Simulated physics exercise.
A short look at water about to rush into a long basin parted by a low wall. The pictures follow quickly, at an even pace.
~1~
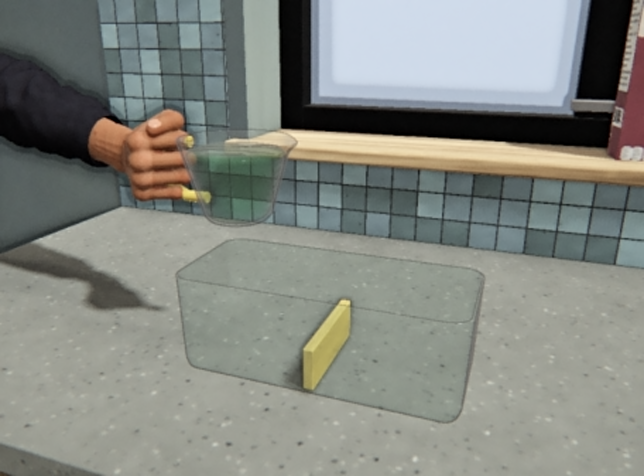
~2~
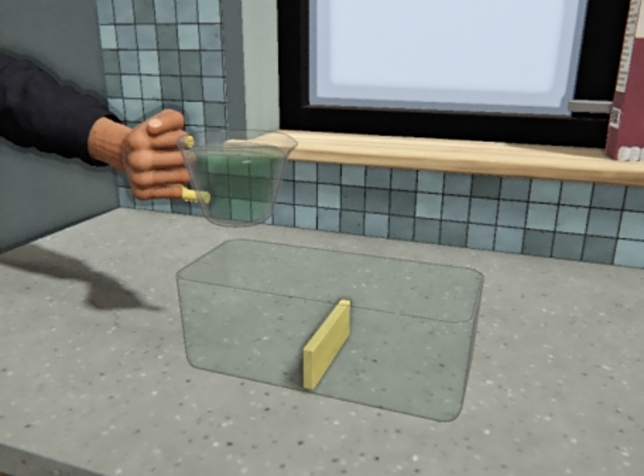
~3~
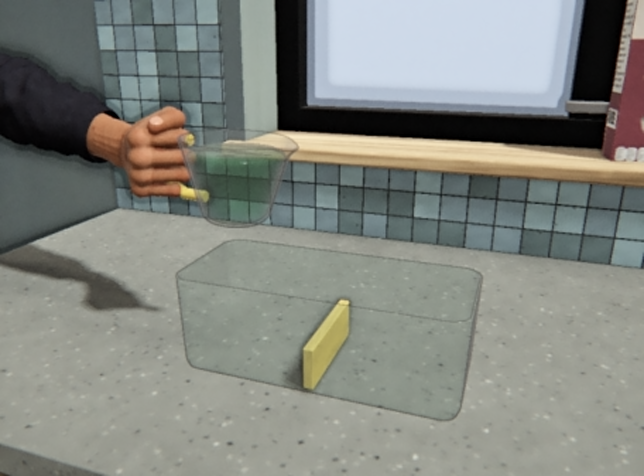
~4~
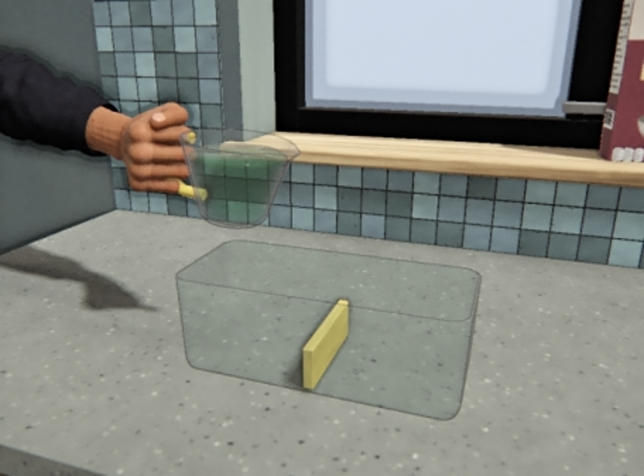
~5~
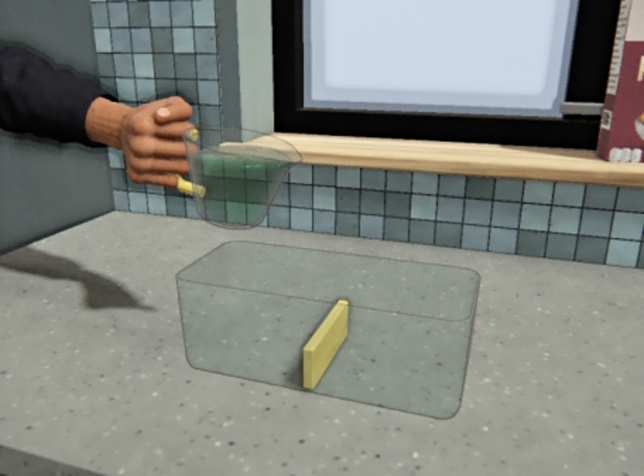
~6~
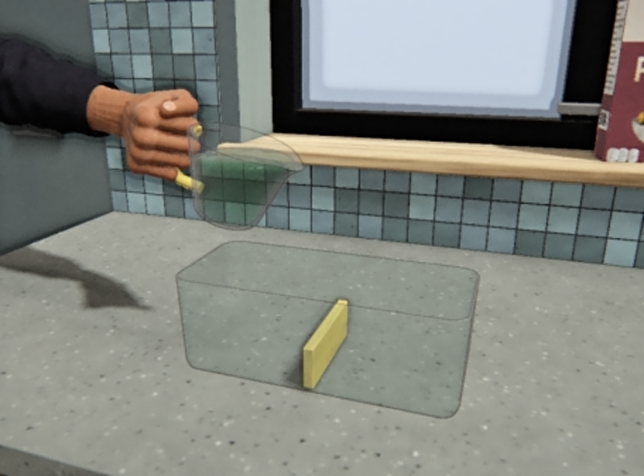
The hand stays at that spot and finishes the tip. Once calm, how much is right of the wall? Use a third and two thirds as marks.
In the end from a third to two thirds is right of the wall.
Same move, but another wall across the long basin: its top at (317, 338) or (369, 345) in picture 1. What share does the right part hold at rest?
Roughly 65 per cent, and 10 per cent.
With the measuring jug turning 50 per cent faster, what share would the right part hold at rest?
Roughly 40 in a hundred.
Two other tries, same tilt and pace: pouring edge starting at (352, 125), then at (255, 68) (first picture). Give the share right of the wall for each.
In turn 95 and 20 in a hundred.
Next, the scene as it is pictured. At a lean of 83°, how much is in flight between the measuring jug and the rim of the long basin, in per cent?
Some 20 per cent.
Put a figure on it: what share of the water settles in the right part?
Near 55 %.
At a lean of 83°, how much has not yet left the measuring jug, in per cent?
Close to 40 per cent.
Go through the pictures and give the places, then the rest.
The first picture shows tilt 0°; pouring edge (296, 144); surface from (195, 147) to (285, 153); the long basin's rim runs from (204, 257) to (479, 298); the wall's top is at (329, 324).
The second picture shows tilt 1°; pouring edge (296, 145); surface from (195, 147) to (285, 154).
The third picture shows tilt 3°; pouring edge (297, 148); surface from (195, 147) to (285, 156).
The fourth picture shows tilt 7°; pouring edge (299, 154); surface from (198, 148) to (288, 158).
The fifth picture shows tilt 12°; pouring edge (301, 161); surface from (200, 149) to (292, 161).
The sixth picture shows tilt 18°; pouring edge (303, 169); surface from (203, 153) to (300, 164).
A moment on, the measuring jug is tipped on its side and 41 per cent is still to pour, 4 is left of the wall and 33 right of it.
Next, the measuring jug is tipped right over and 0 per cent is still to pour, 45 is left of the wall and 53 right of it.
Then the measuring jug is tipped right over and 0 per cent is still to pour, 46 is left of the wall and 54 right of it.
Later the measuring jug is tipped right over and 0 per cent is still to pour, 46 is left of the wall and 54 right of it.
Finally, 46 per cent lies left of the wall, 54 right of it and 0 outside.
